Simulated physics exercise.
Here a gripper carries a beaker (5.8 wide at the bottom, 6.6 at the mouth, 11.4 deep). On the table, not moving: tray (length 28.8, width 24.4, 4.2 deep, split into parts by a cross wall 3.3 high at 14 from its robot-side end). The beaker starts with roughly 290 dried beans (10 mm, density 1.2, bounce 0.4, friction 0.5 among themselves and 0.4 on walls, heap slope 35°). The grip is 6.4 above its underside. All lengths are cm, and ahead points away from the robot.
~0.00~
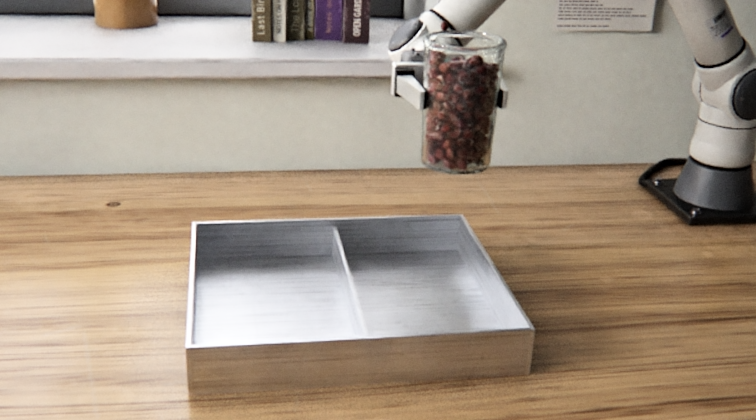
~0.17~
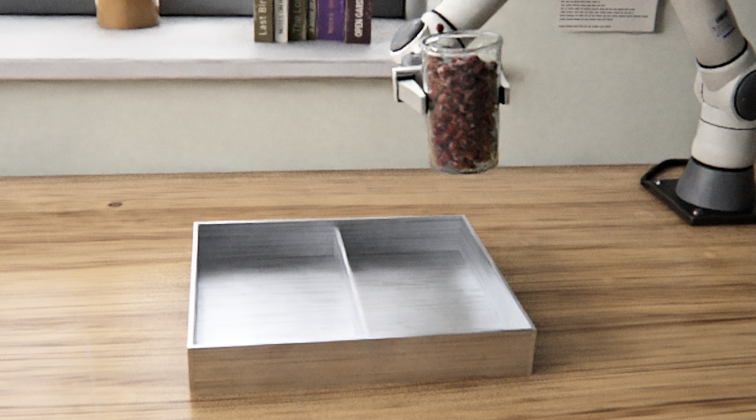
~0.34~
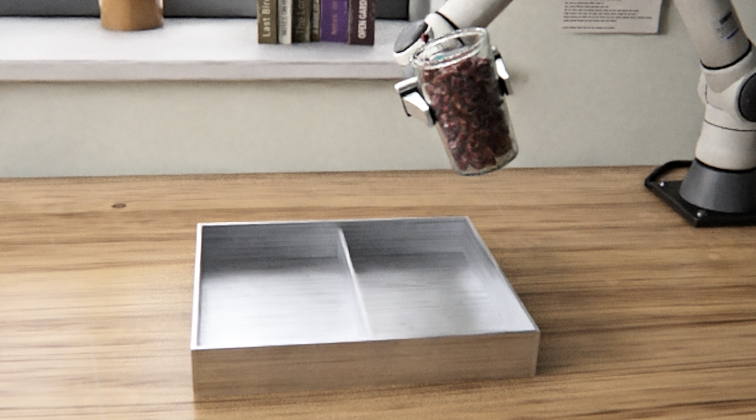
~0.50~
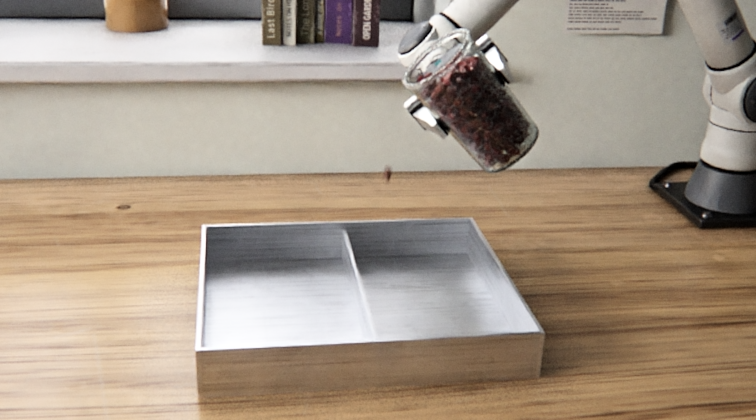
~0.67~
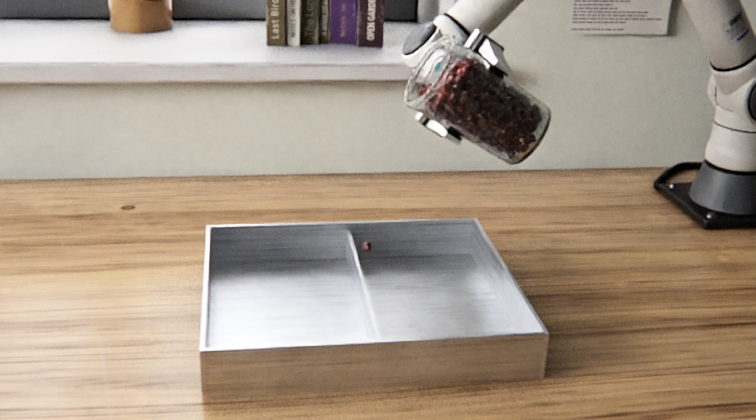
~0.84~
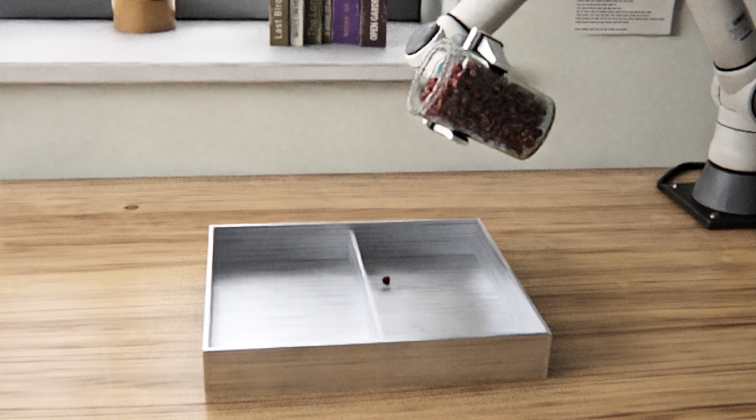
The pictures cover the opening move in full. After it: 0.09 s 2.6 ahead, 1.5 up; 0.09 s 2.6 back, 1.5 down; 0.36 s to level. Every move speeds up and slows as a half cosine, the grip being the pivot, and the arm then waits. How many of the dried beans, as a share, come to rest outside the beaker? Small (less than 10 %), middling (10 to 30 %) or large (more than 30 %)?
Share outside the beaker: Middling (10 to 30 %).
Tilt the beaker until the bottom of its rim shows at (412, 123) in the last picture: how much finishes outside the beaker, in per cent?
About 40 per cent.
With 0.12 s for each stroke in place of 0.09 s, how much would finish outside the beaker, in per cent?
Then about 10 per cent.
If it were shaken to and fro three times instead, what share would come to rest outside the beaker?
It would be near 40 per cent.
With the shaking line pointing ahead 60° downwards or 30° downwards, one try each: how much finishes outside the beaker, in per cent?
About 0 and 5 per cent.
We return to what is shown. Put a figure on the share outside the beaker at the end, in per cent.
Some 20 per cent.
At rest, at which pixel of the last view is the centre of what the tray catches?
Near (318, 310).
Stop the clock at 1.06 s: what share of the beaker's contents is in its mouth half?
About 55 per cent.
After 1.06 s, tilted 62° forward, highest piece 24 above the table; 242 in the beaker, 1 in the robot-side part, 48 in flight or on a rim.
After 1.27 s, tilted 13° forward, highest piece 26 above the table; 231 in the beaker, 51 in the far-side part, 9 in the robot-side part.
After 1.58 s, level, highest piece 26 above the table; 231 in the beaker, 51 in the far-side part, 9 in the robot-side part.
After 2.63 s, level, highest piece 26 above the table; 231 in the beaker, 51 in the far-side part, 9 in the robot-side part.
At rest, 231 in the beaker, 51 in the far-side part, 9 in the robot-side part. That is 21 % outside the beaker.
